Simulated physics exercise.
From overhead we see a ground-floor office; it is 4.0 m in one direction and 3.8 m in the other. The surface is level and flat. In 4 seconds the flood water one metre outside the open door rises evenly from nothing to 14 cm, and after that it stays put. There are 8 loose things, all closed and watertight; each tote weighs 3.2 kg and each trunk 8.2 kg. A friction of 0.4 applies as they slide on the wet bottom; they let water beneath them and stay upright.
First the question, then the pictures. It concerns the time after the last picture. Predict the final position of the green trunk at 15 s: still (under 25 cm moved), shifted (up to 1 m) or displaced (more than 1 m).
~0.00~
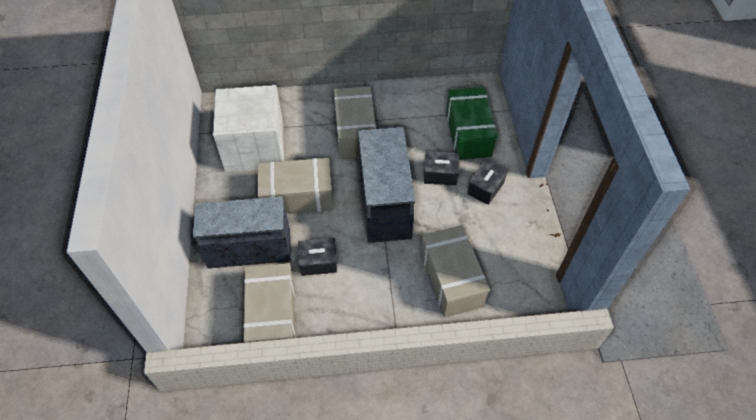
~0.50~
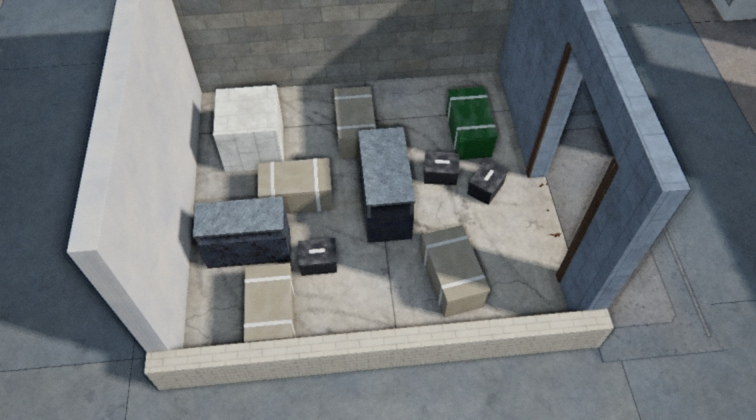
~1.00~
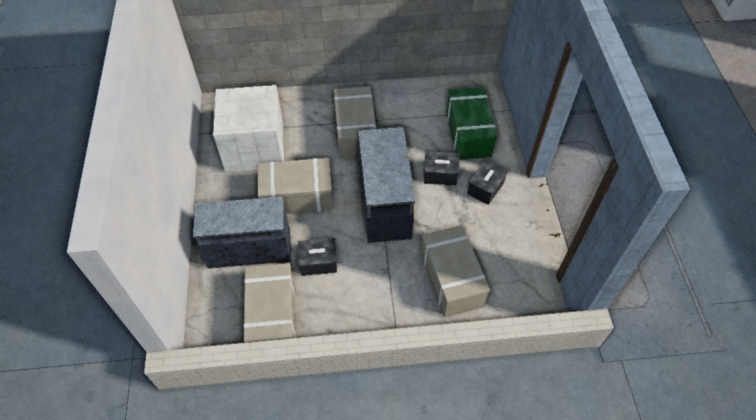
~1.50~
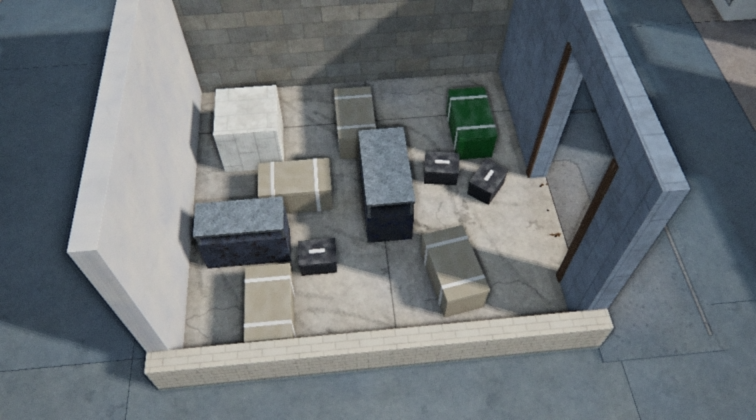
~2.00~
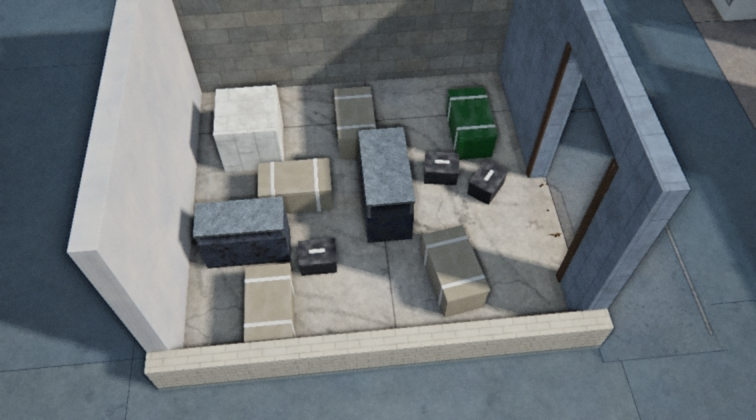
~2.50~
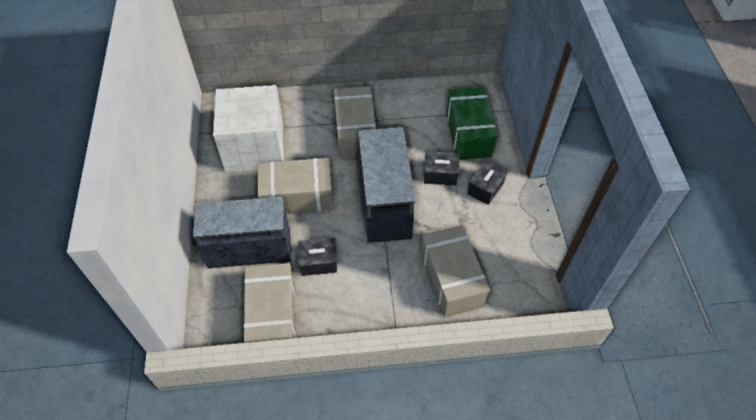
I'd say it gets moved somewhat.
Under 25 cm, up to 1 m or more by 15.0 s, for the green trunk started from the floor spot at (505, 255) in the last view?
In that run it wanders far off.
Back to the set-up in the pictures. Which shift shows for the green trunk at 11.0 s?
About 60 cm out of place.
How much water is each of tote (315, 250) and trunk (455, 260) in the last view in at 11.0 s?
Around 4 cm and 6 cm.
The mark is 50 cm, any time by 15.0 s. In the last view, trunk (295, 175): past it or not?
I'd say beneath it.
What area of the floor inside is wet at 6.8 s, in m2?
I'd estimate close to 9.0 m2.
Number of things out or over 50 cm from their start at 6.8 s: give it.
I count 3 of them.
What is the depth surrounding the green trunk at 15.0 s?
Roughly 7 cm deep.
After 3.5 s the green trunk is near (472, 112), 0.0 m from its start, aground; 0 afloat.
After 6.8 s the green trunk is near (475, 110), 0.0 m from its start, aground; 2 afloat.
After 11.0 s the green trunk is near (473, 146), 0.6 m from its start, afloat; 8 afloat.
After 15.0 s the green trunk is near (466, 75), 0.6 m from its start, afloat; 8 afloat.
